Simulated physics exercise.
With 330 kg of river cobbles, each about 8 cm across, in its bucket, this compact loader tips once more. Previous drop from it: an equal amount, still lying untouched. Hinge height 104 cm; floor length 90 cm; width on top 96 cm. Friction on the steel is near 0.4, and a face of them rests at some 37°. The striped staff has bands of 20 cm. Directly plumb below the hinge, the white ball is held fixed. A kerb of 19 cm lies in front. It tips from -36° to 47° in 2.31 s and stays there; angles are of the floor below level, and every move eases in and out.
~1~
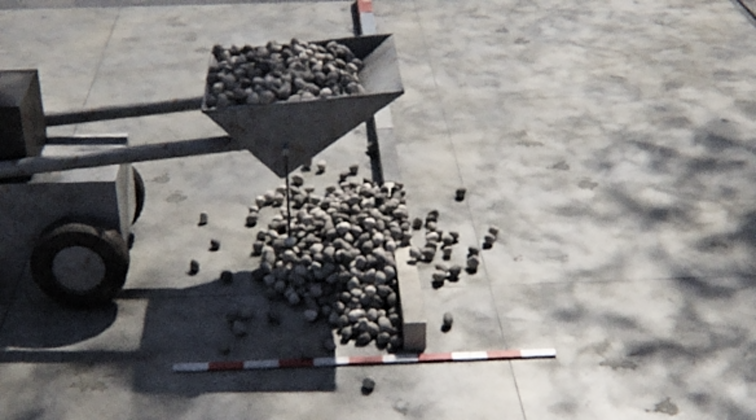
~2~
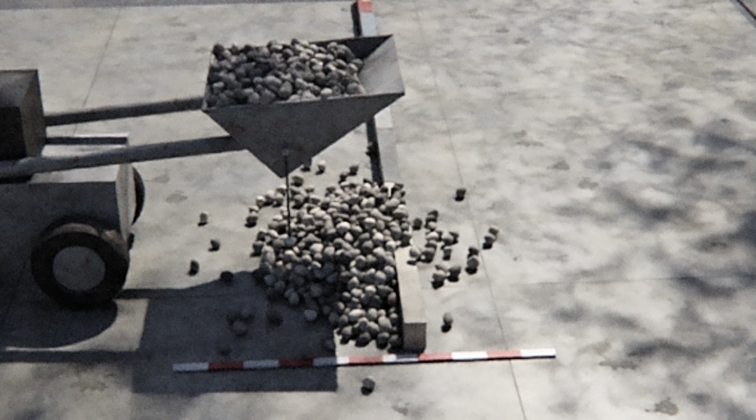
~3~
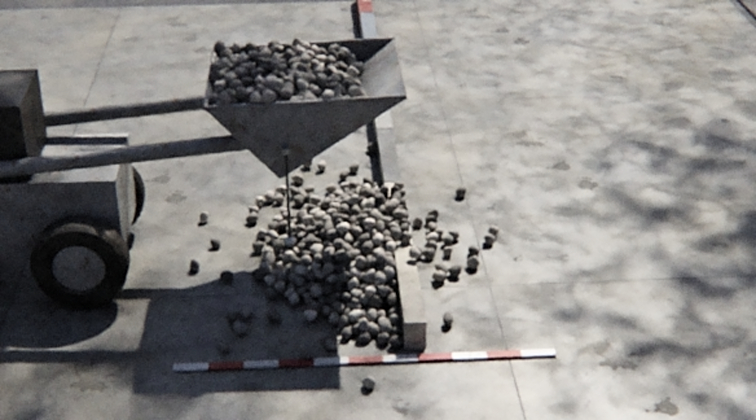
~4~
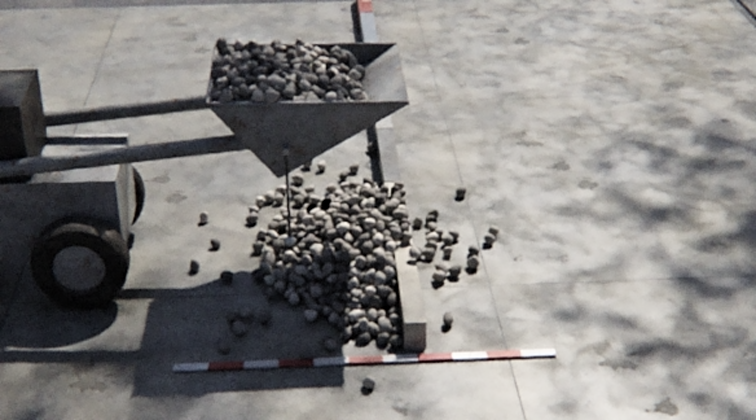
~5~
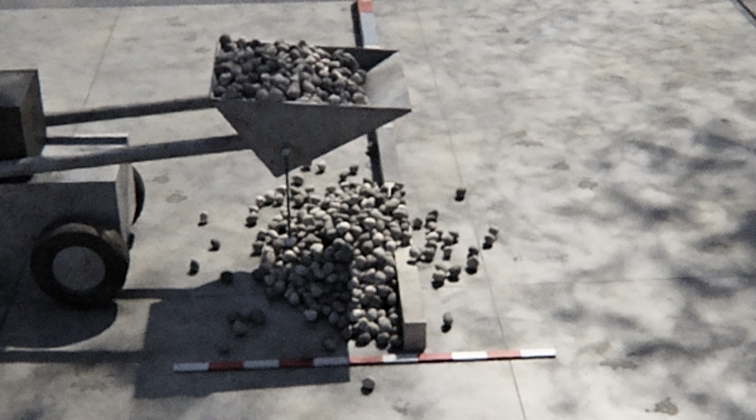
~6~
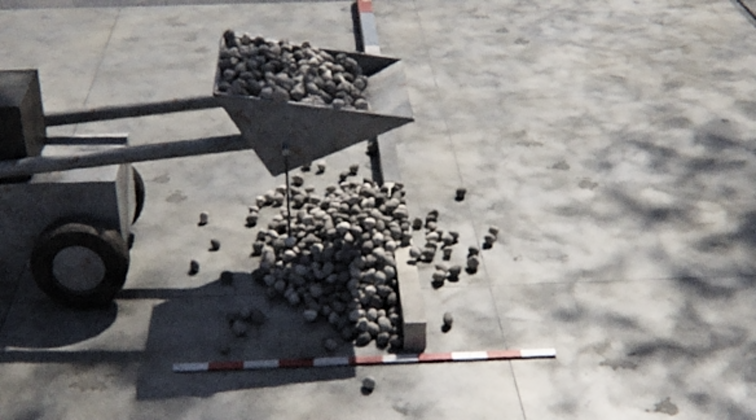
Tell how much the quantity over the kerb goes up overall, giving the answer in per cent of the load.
It goes up by roughly 64 per cent.
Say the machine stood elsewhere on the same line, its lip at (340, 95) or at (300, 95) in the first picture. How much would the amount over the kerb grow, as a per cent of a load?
About 5 per cent from the first spot and 0 per cent from the second.
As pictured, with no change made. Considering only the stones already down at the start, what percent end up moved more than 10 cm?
The answer is about 5 per cent.
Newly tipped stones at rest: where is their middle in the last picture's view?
I'd put their centre close to (434, 243).
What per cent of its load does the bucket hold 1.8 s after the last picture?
Roughly 10 parts in a hundred of the load.
Then, 1.1 s after the last picture the floor is at 34°; in per cent of one load, 85 in the bucket, 108 on this side of the kerb, 8 over the kerb; the foremost stones are at (469, 239).
Then, 1.8 s after the last picture the floor is at 47°; in per cent of one load, 10 in the bucket, 134 on this side of the kerb, 57 over the kerb; the foremost stones are at (562, 251).
Then, 2.2 s after the last picture the floor is at 47°; in per cent of one load, 3 in the bucket, 131 on this side of the kerb, 66 over the kerb; the foremost stones are at (608, 270).
Then, 4.6 s after the last picture the floor is at 47°; in per cent of one load, 2 in the bucket, 130 on this side of the kerb, 68 over the kerb; the foremost stones are at (622, 272). Net gain over the kerb, 64.
